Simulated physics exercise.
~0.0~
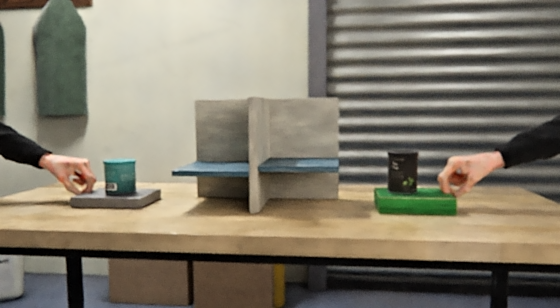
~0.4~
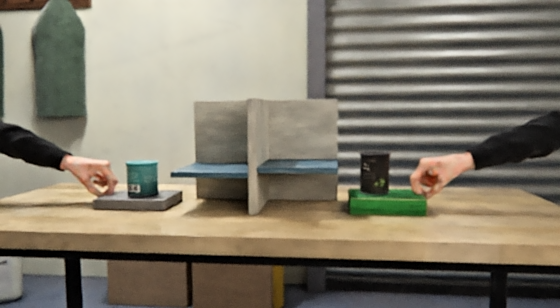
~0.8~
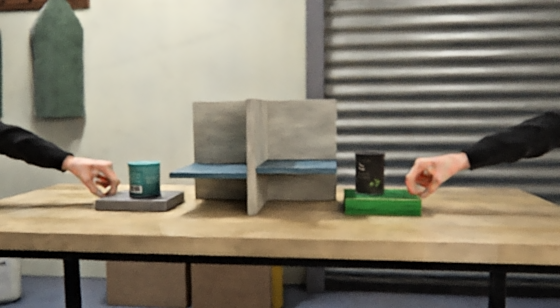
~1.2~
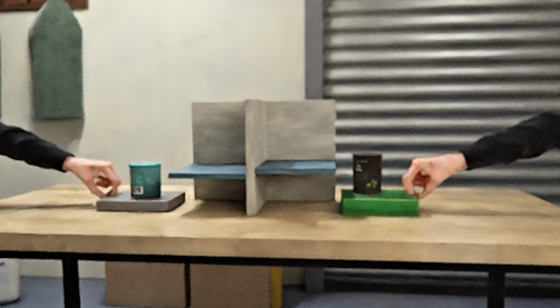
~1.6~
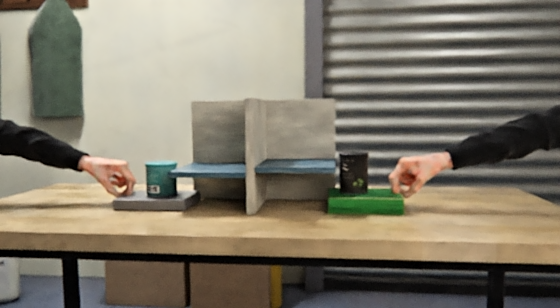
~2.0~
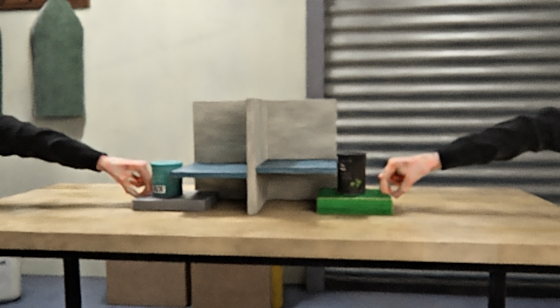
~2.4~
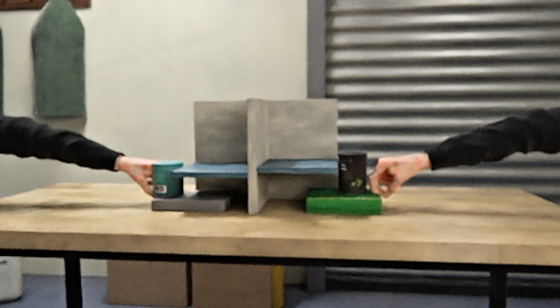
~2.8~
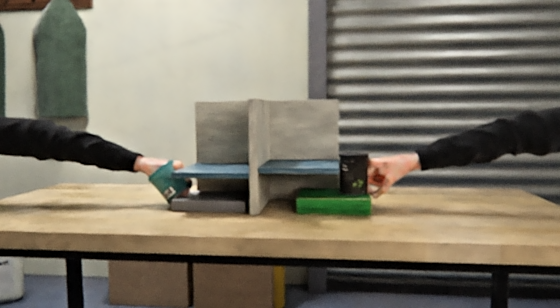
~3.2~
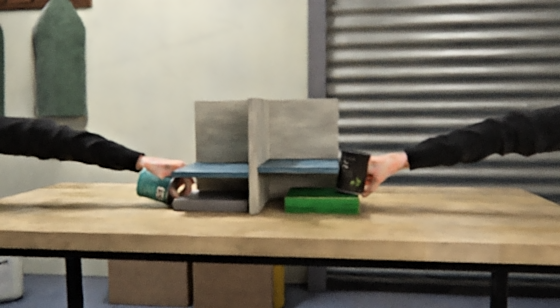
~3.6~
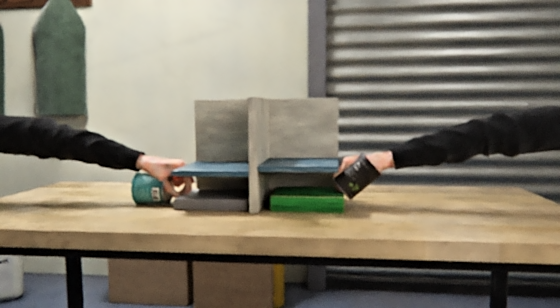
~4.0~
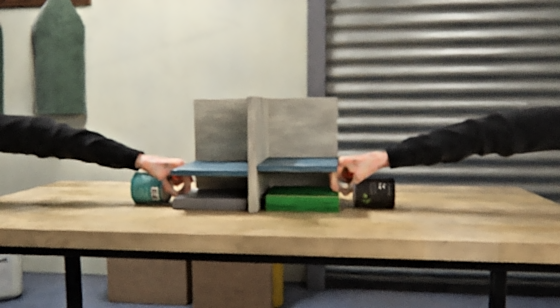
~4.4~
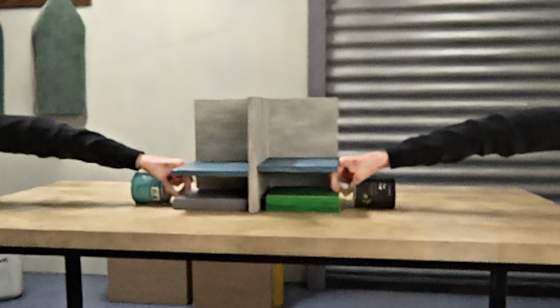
Turquoise pot and black tin riding a grey tray and green board pushed by hands, striking low shelves and toppling onto the table.
